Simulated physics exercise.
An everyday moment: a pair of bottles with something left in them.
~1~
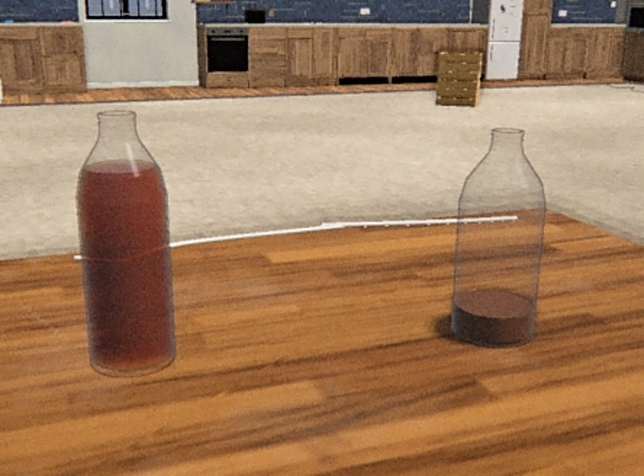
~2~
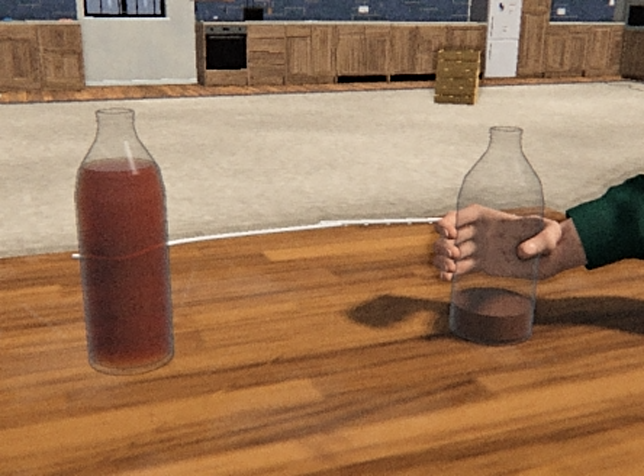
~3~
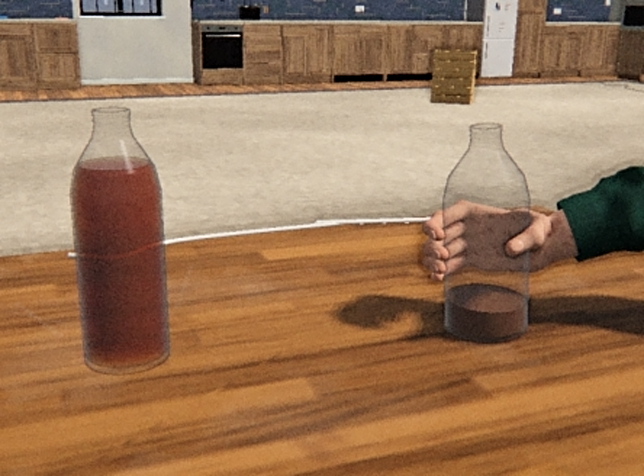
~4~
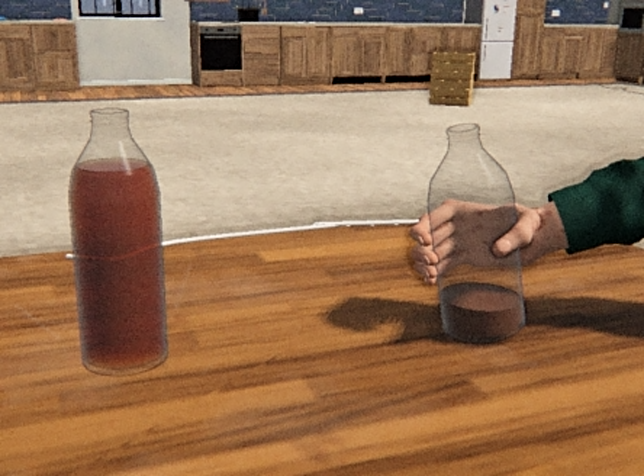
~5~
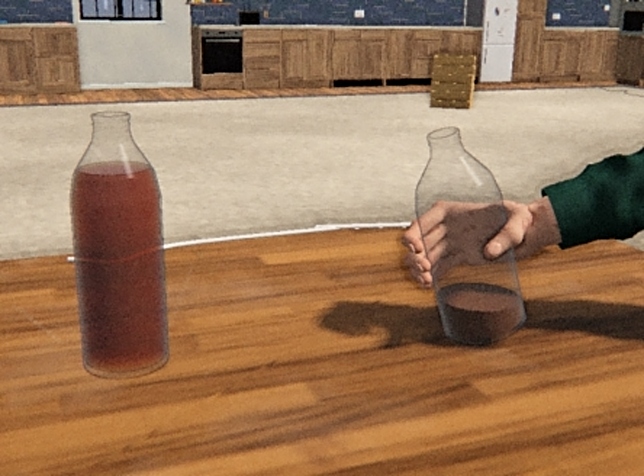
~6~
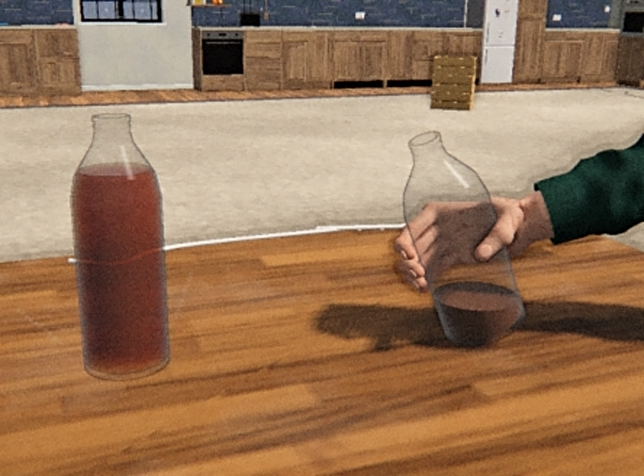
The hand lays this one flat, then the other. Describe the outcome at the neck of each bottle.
Left bottle: The contents come out. Right bottle: The contents stay inside.
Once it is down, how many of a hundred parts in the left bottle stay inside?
30 in a hundred, give or take.
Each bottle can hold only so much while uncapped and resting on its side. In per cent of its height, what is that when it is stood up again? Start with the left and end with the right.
Around 24 percent for the first, 26 percent for the second.
Next, the right bottle is nearly down; right bottle, dry at the neck.
After that, the right bottle lies flat; right bottle, dry at the neck.
Finally, both lie flat; right bottle, dry at the neck; left bottle, some has come out.
